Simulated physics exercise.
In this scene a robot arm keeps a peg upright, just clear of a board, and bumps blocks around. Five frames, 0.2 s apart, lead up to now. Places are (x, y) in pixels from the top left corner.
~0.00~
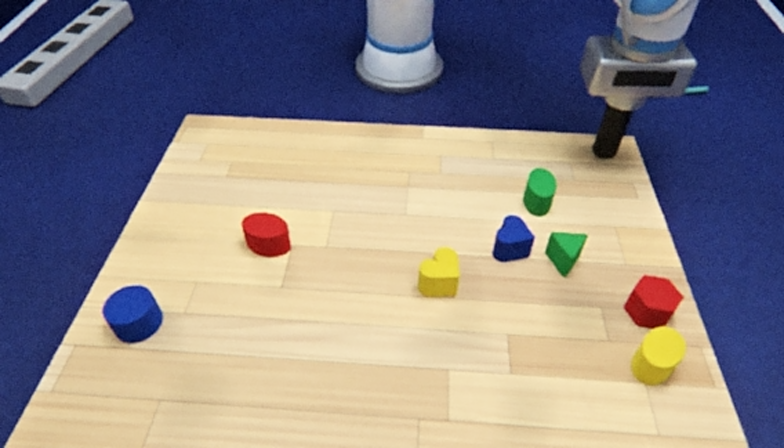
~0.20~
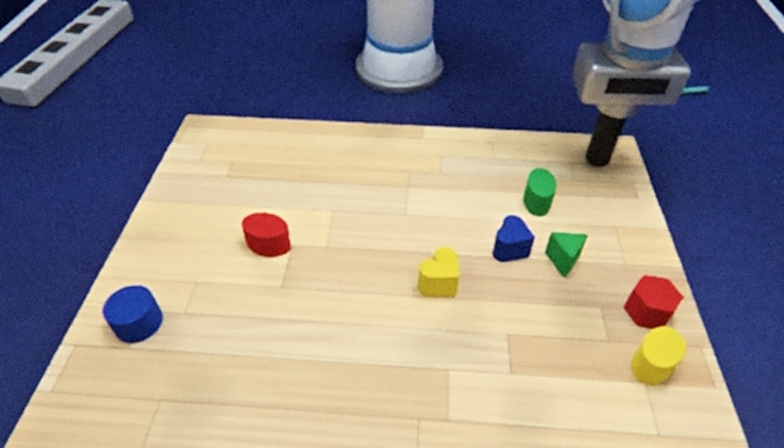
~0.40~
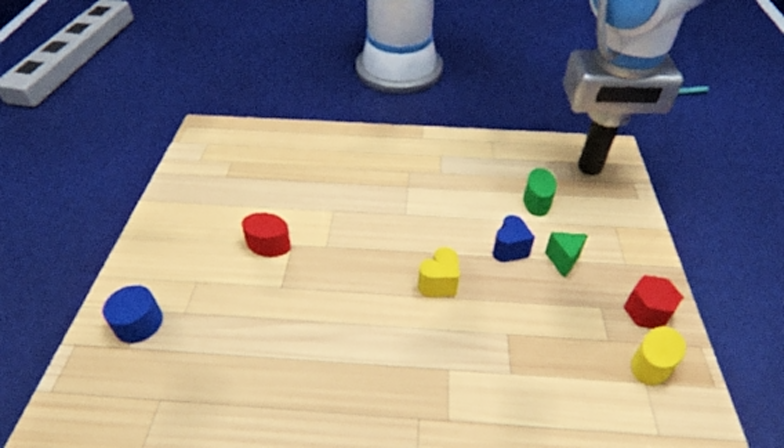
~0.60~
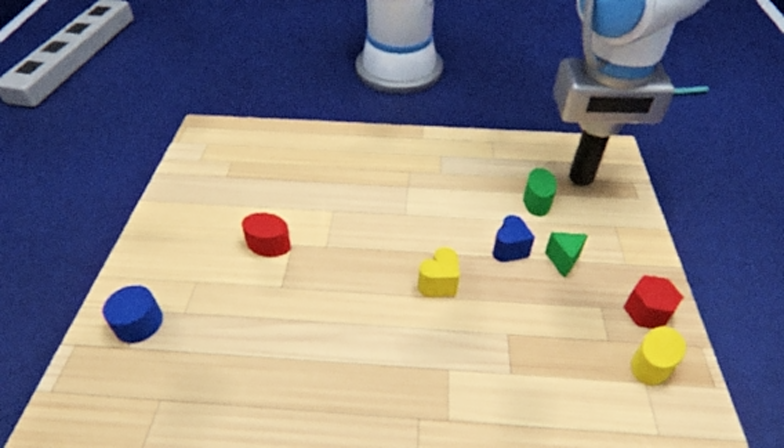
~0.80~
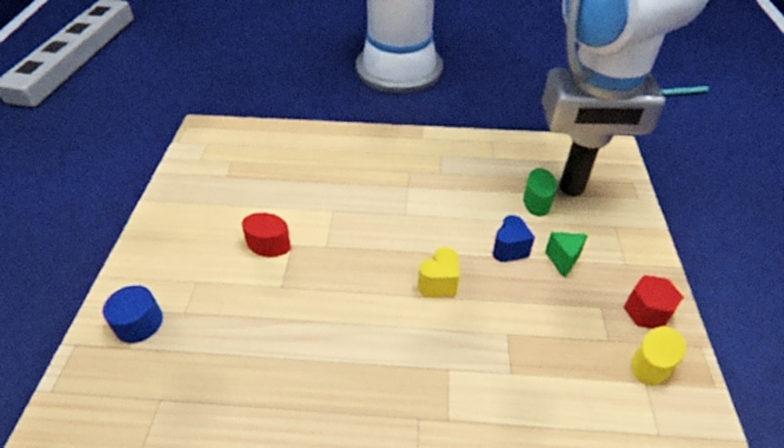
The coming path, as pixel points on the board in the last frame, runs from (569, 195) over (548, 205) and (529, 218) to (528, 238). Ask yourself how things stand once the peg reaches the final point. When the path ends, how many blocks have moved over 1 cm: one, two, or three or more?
I think only one will be displaced.
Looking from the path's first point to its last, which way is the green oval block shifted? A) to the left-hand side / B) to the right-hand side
Choice B: To the right-hand side.
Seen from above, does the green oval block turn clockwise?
That would be a yes.
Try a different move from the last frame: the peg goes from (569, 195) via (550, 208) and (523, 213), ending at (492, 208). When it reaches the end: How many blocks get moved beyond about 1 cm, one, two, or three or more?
It displaces one.
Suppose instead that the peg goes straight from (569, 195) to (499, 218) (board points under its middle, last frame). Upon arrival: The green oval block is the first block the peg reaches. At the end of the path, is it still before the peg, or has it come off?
My answer is that the green oval block is still ahead.
On the path given first. Halfway along, peg at (540, 204); green oval block at (513, 188), turned 30° clockwise.
At the end, peg at (530, 232); blue heart at (513, 233); green oval block at (506, 189), turned 40° clockwise; green triangular piece not moved.
